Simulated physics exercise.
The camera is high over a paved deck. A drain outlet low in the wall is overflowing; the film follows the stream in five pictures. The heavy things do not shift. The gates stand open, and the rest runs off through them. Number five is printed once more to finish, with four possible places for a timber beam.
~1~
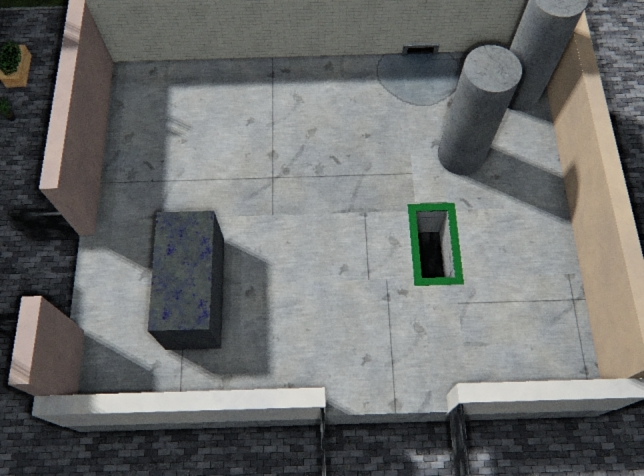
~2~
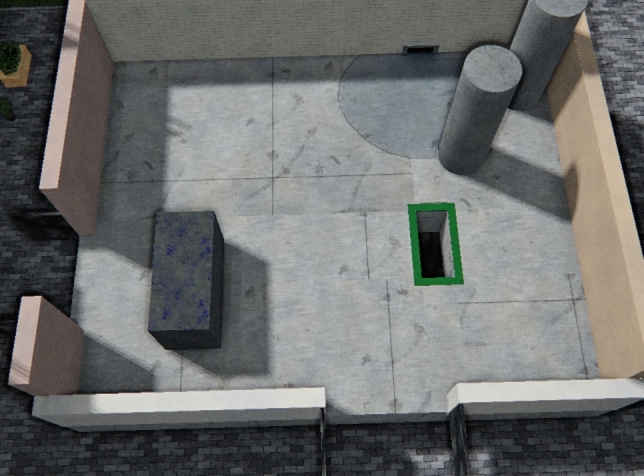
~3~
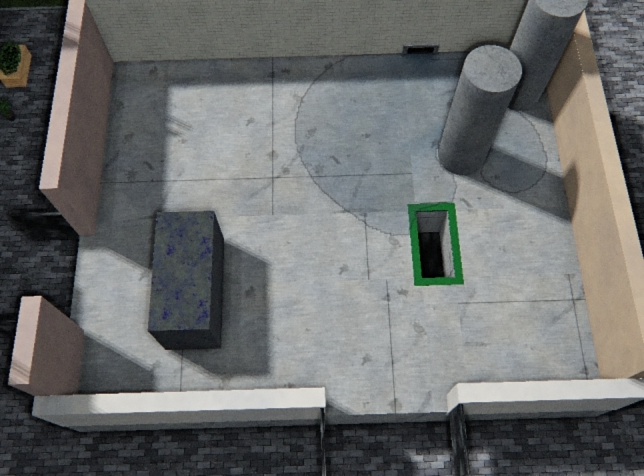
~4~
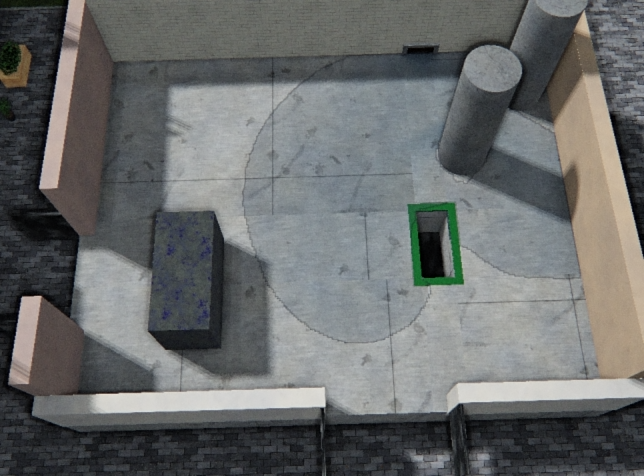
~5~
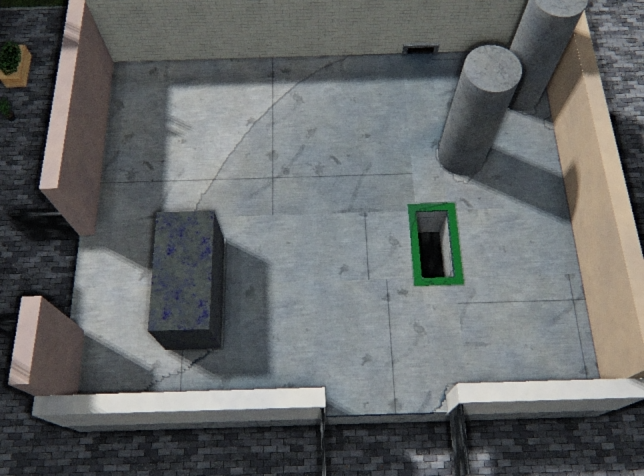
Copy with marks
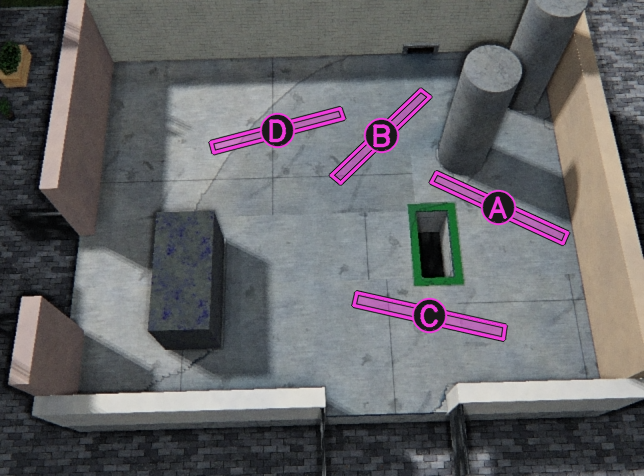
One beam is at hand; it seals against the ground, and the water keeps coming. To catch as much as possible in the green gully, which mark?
Best: C.
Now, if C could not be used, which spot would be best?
Spot D.
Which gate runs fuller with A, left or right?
More leaves on the right.
In magenta, A from (433, 177) to (565, 238); B from (335, 179) to (425, 93); C from (355, 299) to (504, 332); D from (212, 147) to (341, 113).
With A, about 9 % of the stream goes into the green gully, about 85 % out by the gates.
With B, about 7 % of the stream goes into the green gully, about 92 % out by the gates.
With C, about 24 % of the stream goes into the green gully, about 74 % out by the gates.
With D, about 15 % of the stream goes into the green gully, about 83 % out by the gates.
